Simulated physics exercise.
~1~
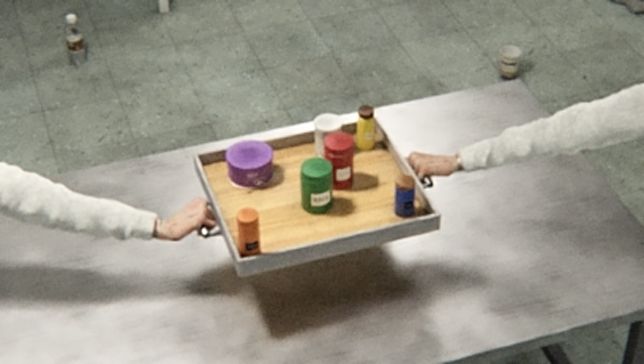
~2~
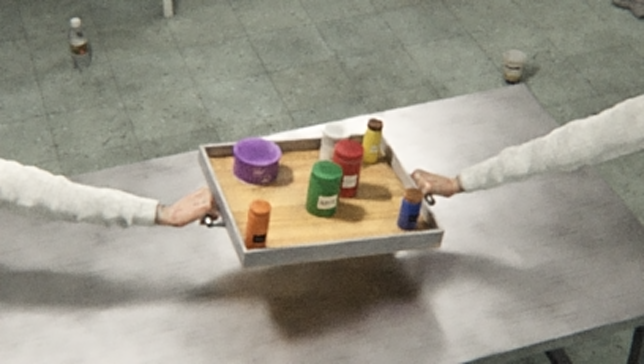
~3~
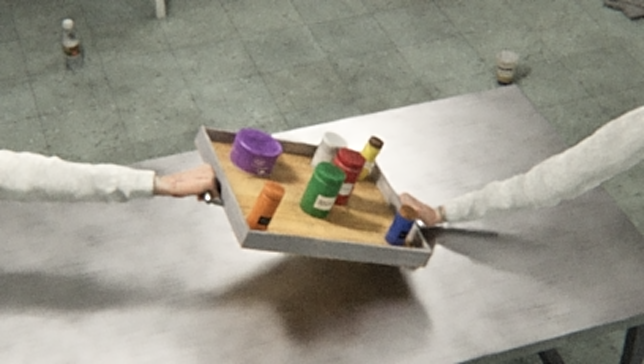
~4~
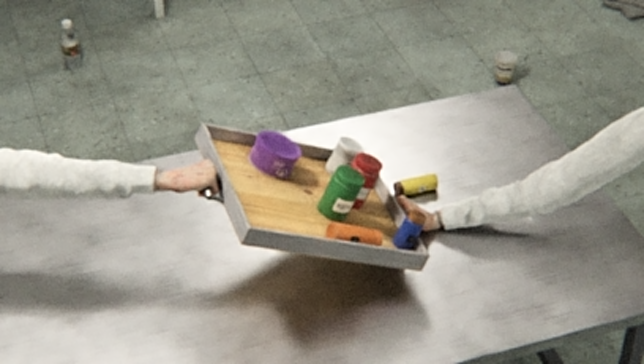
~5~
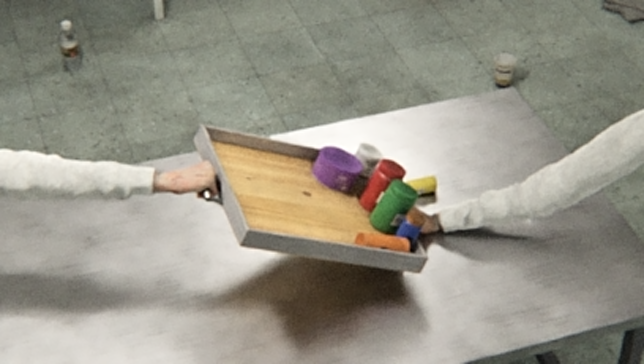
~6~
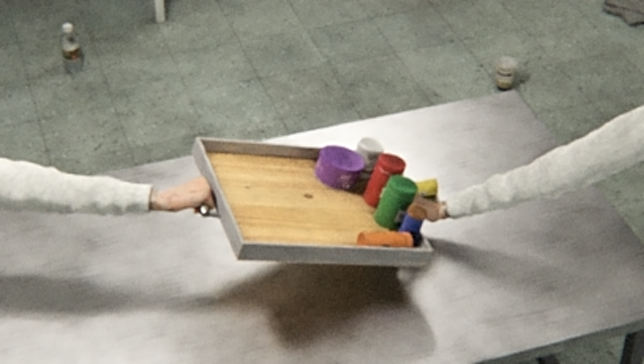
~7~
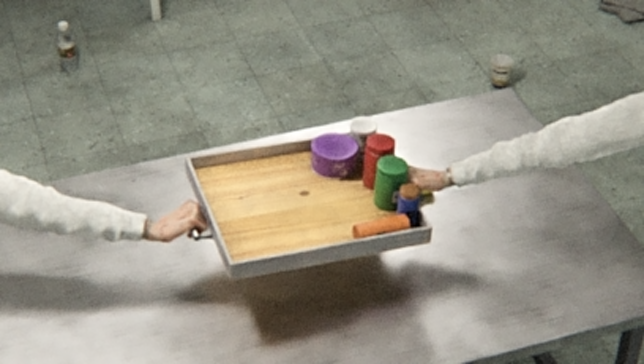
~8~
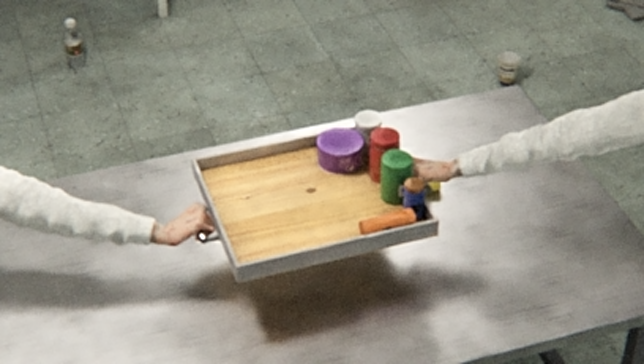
A shallow tray with a wooden base and grey rim is held by two hands in pale sleeves above a metal table, seen from above, with a tiled floor behind. On it stand a purple tub, green and red jars, a white tin, and orange, blue and yellow shakers. The right edge dips, and the containers lean. The yellow shaker tips over the right side, the orange one falls and slides right, and the tub and jars follow, bunching there. The hands level the tray, leaving the orange shaker lying near the front right corner and the jars upright.
